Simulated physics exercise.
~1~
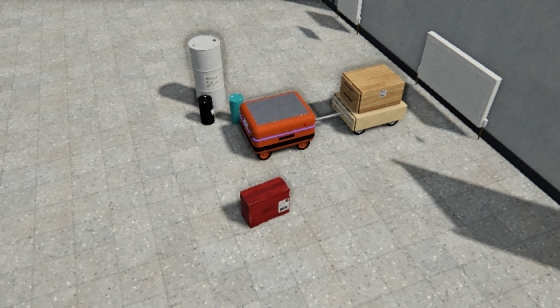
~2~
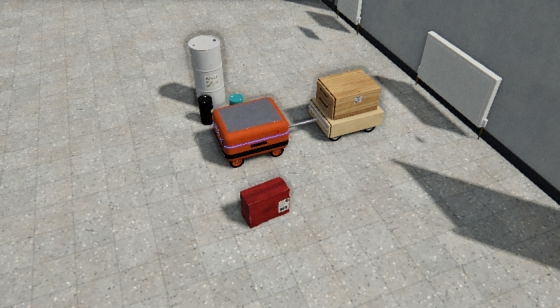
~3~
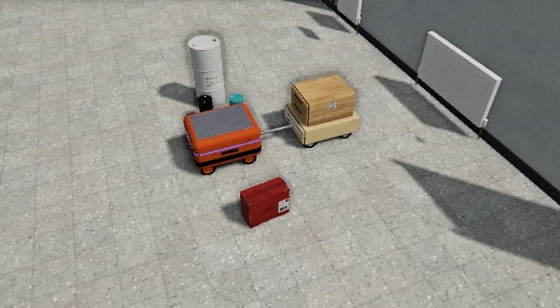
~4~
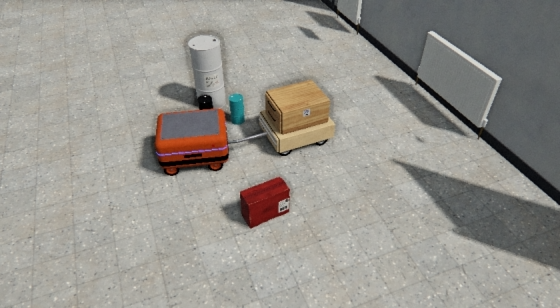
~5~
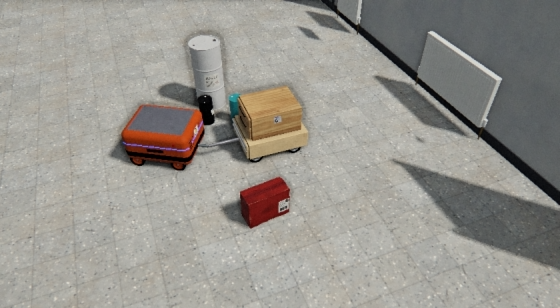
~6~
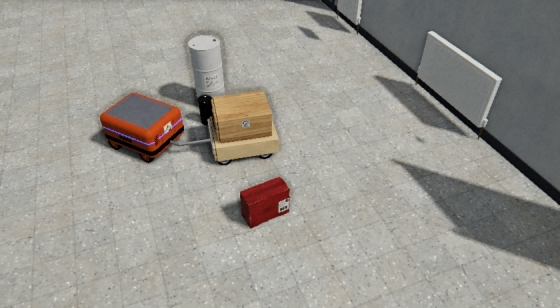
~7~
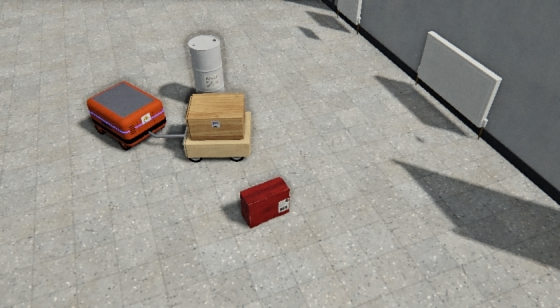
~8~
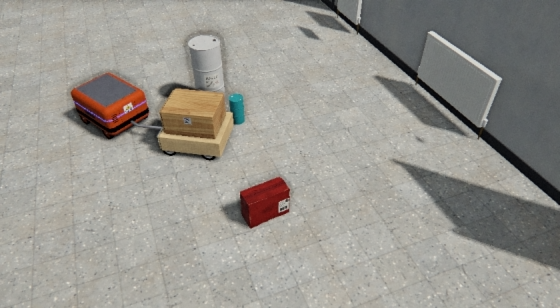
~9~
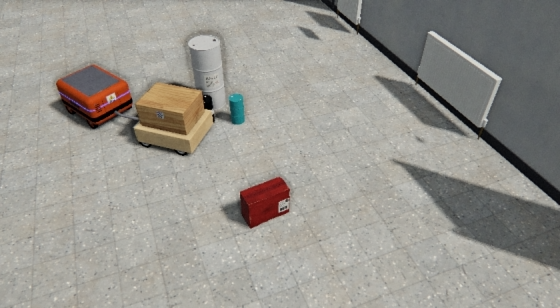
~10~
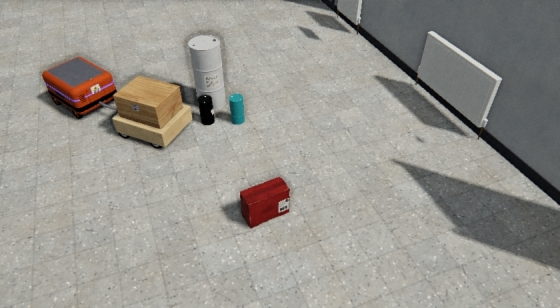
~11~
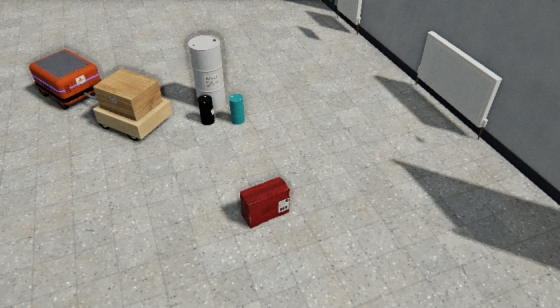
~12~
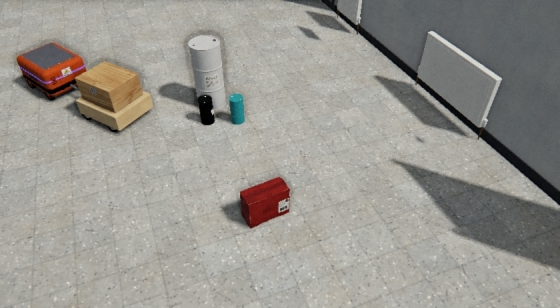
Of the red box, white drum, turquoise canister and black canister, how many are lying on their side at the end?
None of them are lying on their side. The red box, the white drum and both canisters are all still upright where they stood at the start.
